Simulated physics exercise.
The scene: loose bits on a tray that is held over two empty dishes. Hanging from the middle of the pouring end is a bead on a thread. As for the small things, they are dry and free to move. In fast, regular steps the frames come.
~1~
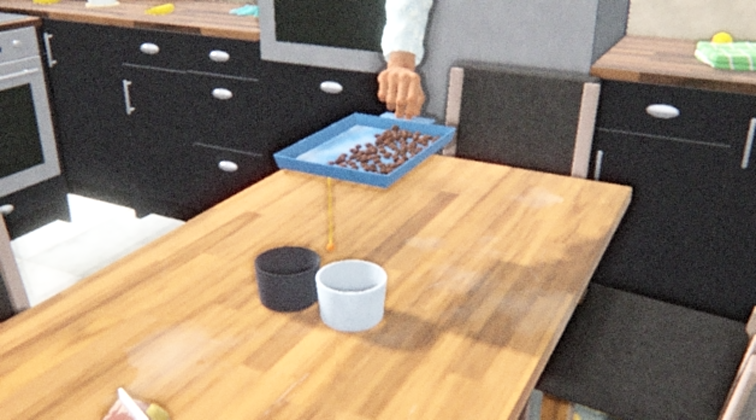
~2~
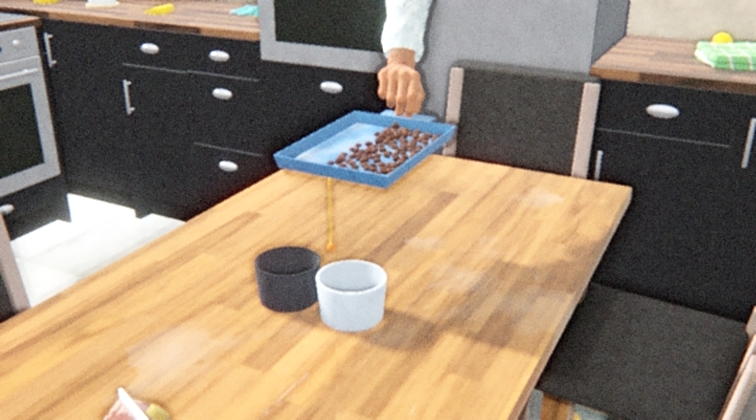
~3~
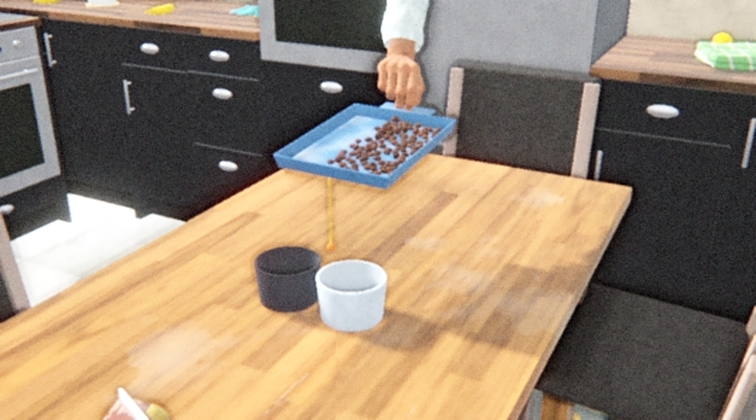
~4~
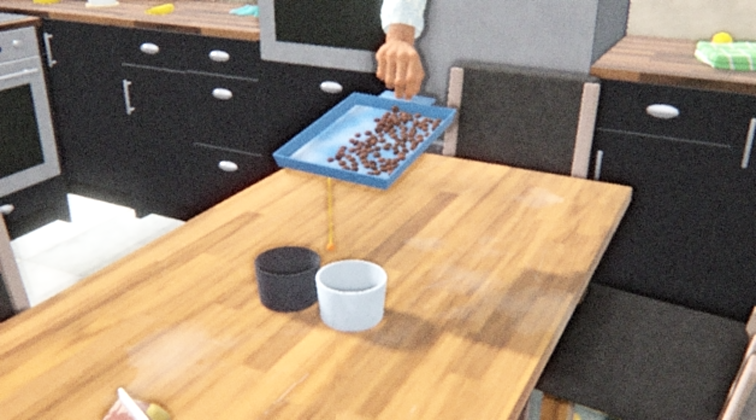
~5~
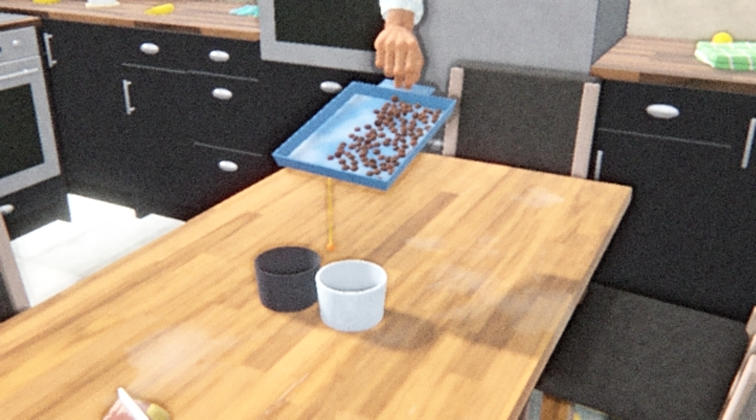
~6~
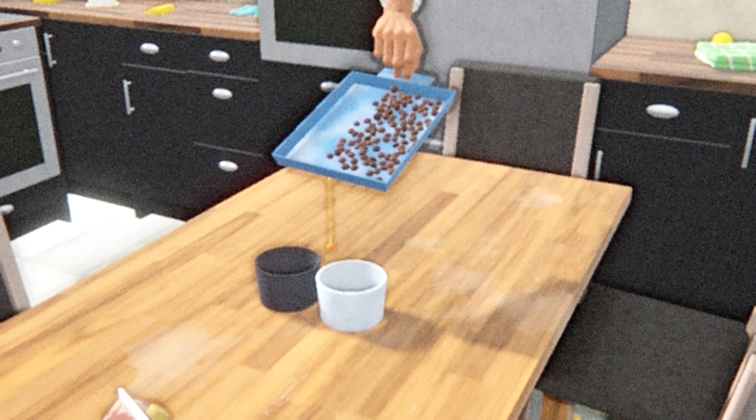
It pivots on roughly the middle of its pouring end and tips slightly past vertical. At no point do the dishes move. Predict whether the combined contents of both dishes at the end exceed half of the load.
The combined contents exceed half.
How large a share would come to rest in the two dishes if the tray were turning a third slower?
Roughly 80 percent.
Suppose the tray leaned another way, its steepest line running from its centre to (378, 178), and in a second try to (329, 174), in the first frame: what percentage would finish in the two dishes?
The first try yields 50 percent and the second 80 percent.
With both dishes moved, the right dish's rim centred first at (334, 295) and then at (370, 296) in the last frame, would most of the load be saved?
Result, first setup: A minority share; second setup: A majority share.
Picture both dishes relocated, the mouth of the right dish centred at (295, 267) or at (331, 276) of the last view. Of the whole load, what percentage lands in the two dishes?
Trial 1 about 20 %, trial 2 about 60 %.
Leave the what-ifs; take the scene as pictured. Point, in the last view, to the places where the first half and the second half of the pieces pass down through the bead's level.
About (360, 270), and after that about (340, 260).
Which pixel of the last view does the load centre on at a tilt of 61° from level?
The middle of the pieces sits at roughly (366, 150).
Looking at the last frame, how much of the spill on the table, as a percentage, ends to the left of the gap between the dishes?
It works out to some 40 per cent.
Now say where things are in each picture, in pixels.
In the first picture, corners of the pouring end at (279, 155) and (386, 174), level; middle of the load at (383, 151), flat chocolate drops; left dish at (270, 290); right dish at (335, 308); bead on its thread at (331, 247).
In the second picture, corners of the pouring end at (279, 155) and (386, 175), level; middle of the load at (383, 150).
In the third picture, corners of the pouring end at (278, 154) and (386, 176), tipped barely, lowest at the right corner; middle of the load at (383, 146).
In the fourth picture, corners of the pouring end at (278, 154) and (385, 177), tipped a little, lowest at the right corner; middle of the load at (382, 141).
In the fifth picture, corners of the pouring end at (277, 153) and (385, 179), tipped a little, lowest at the right corner; middle of the load at (382, 135).
In the sixth picture, corners of the pouring end at (277, 153) and (385, 180), tipped clearly, lowest at the right corner; middle of the load at (382, 130); left dish at (270, 290); right dish at (335, 308).
Soon after the last picture, tray tipped steeply; all on the tray.
A little later, tray tipped right over; about a third on the tray; about a third in the right dish; a small part outside both; about a quarter in the air.
Later still, tray tipped past a quarter turn; about two thirds in the right dish; a small part in the left dish; about a quarter outside both.
At rest, tray tipped past a quarter turn; about two thirds in the right dish; a small part in the left dish; about a quarter outside both.
